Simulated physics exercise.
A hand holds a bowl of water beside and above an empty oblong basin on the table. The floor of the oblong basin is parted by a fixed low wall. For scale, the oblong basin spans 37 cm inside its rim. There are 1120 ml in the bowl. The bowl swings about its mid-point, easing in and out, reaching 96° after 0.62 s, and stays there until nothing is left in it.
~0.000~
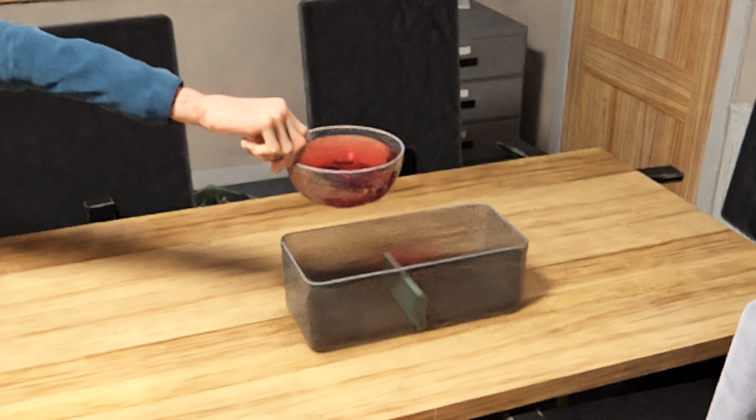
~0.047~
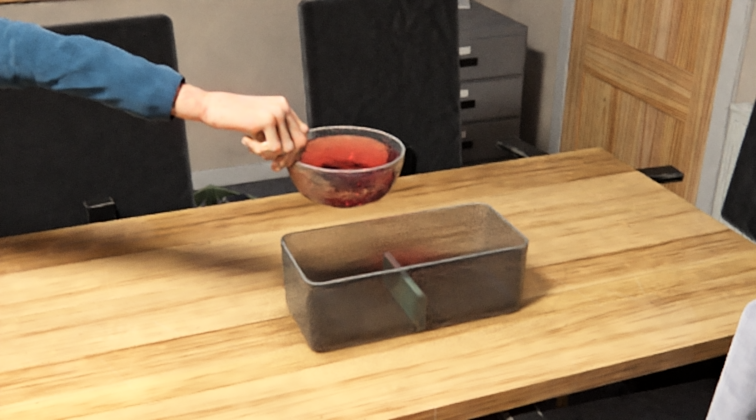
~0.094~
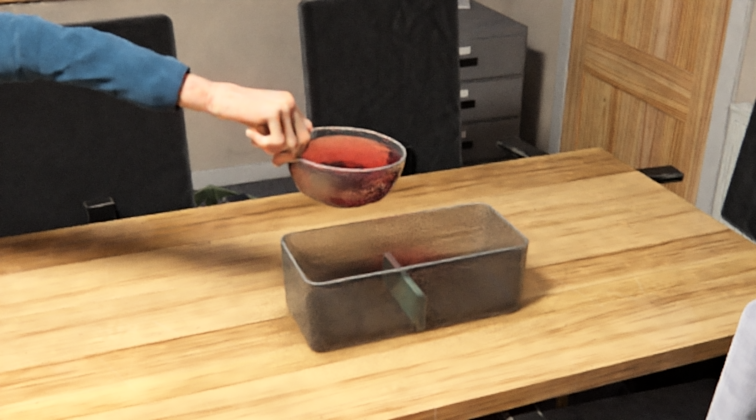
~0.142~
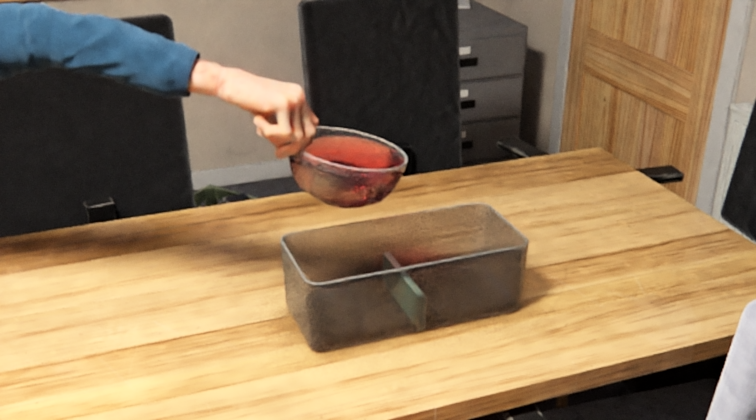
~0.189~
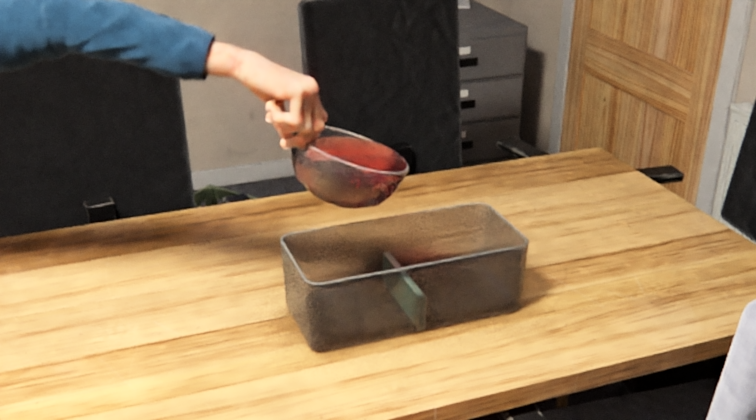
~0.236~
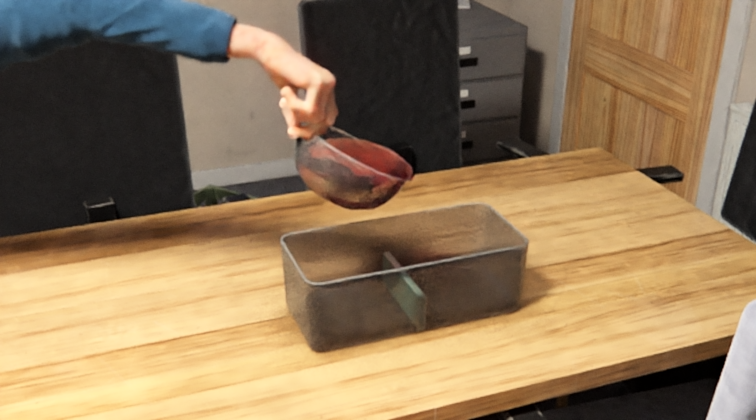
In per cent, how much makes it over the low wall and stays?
The far part has some 78 per cent.
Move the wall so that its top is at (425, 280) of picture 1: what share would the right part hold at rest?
In that case some 45 per cent.
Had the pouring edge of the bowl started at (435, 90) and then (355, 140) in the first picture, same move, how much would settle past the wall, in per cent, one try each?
First 80, then 20 per cent.
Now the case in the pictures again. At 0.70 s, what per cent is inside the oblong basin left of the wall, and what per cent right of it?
Near 14 on the left, 76 on the right.
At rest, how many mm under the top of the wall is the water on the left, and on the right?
Left about 52 mm, right about 28 mm.
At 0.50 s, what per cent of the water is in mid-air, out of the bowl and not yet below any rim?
About 38 per cent.
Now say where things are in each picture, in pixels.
It leans 0°; its right rim is at (399, 141); the water meets the walls at (287, 162) and (396, 147); the oblong basin's rim runs from (293, 260) to (507, 223); the wall's top is at (404, 274), in the first frame.
It leans 1°; its right rim is at (399, 143); the water meets the walls at (288, 161) and (396, 148), in the second frame.
It leans 5°; its right rim is at (401, 146); the water meets the walls at (289, 159) and (397, 149), in the third frame.
It leans 12°; its right rim is at (402, 153); the water meets the walls at (292, 157) and (398, 151), in the fourth frame.
It leans 20°; its right rim is at (403, 161); the water meets the walls at (295, 157) and (400, 156); 1 per cent is over the edge, in the fifth frame.
It leans 30°; its right rim is at (402, 171); the water meets the walls at (298, 158) and (395, 162); 7 per cent is over the edge, in the sixth frame.
After 0.50 s the tilt is 88° and 19 per cent is still to pour, 0 is left of the wall and 42 right of it.
After 0.70 s the tilt is 96° and 2 per cent is still to pour, 13 is left of the wall and 76 right of it.
After 0.90 s the tilt is 96° and 0 per cent is still to pour, 20 is left of the wall and 78 right of it.
After 1.12 s the tilt is 96° and 0 per cent is still to pour, 20 is left of the wall and 77 right of it.
In the end 20 per cent lies left of the wall, 78 right of it and 2 outside.
